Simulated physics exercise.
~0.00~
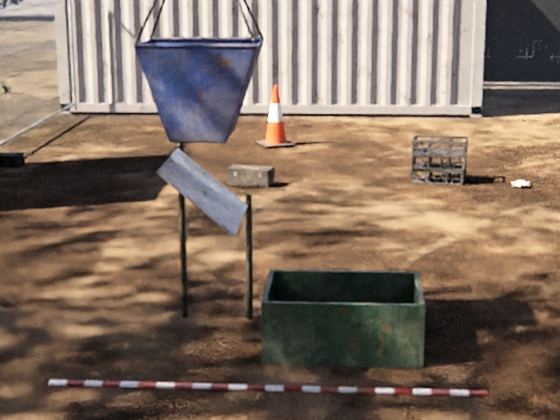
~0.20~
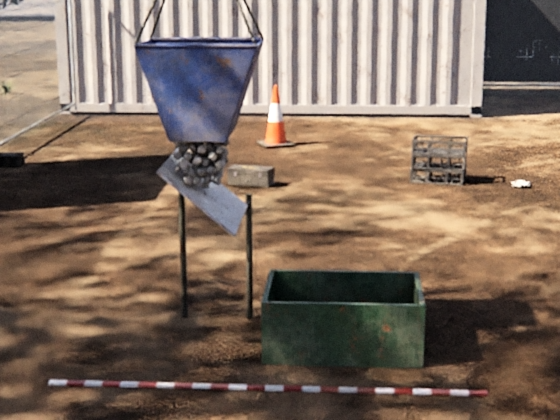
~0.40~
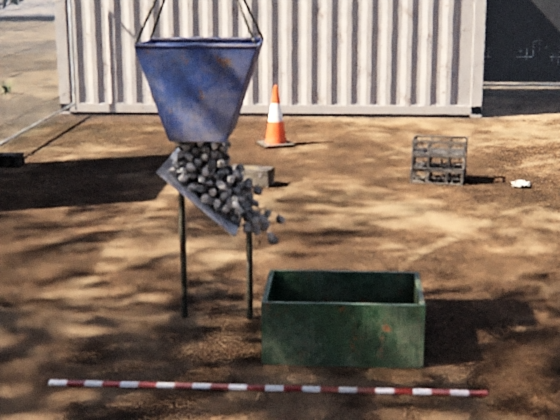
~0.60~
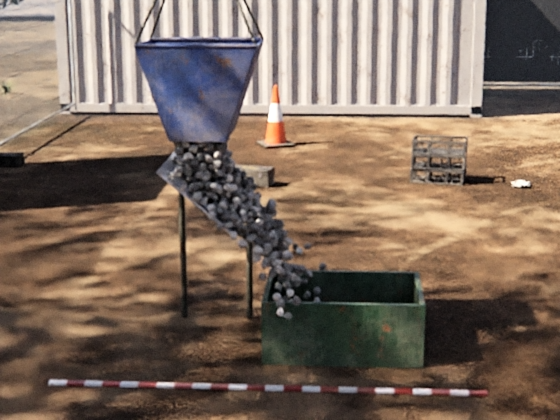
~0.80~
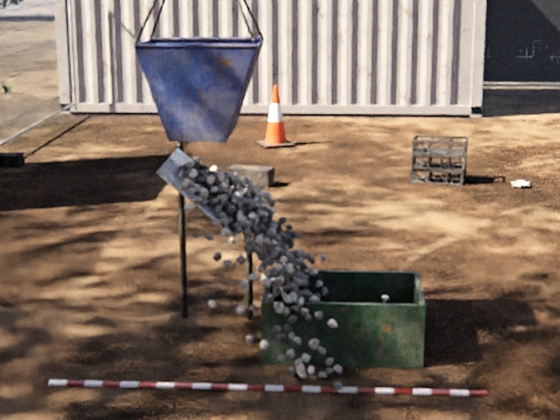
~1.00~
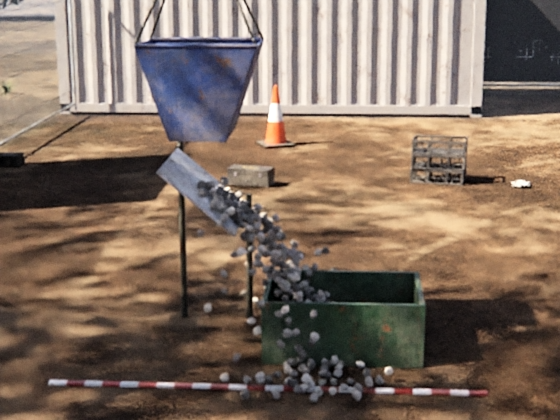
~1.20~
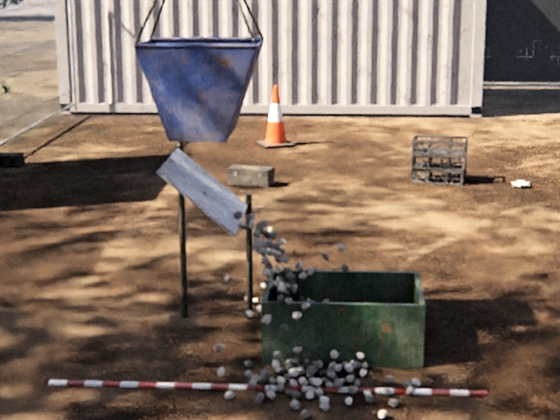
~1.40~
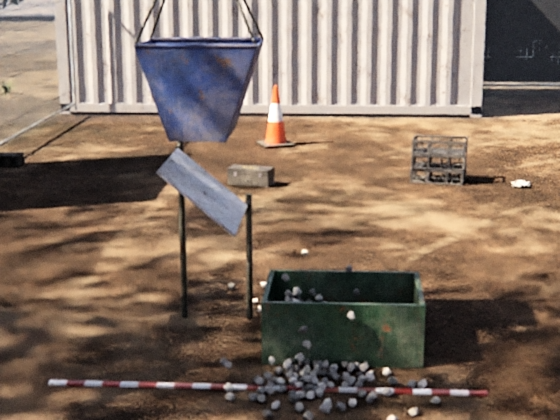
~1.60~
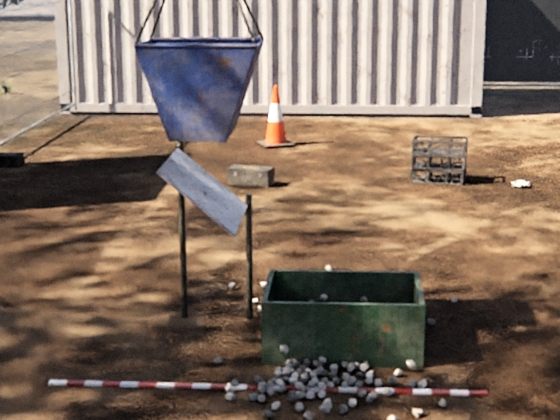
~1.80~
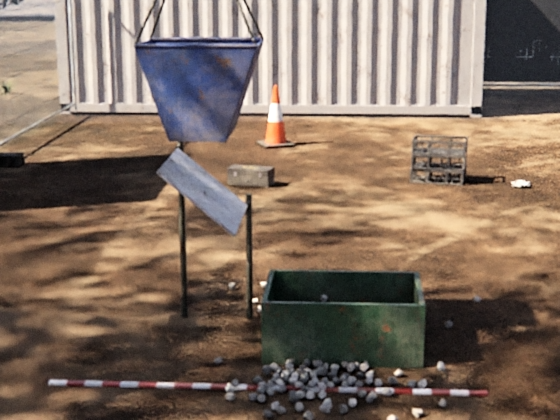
A blue skip hanging above a sloping steel plate dropped a load of grey stones, which slid down to the right and poured into a green bin, while others spilled to the ground and settled scattered in front around a red and white pole.
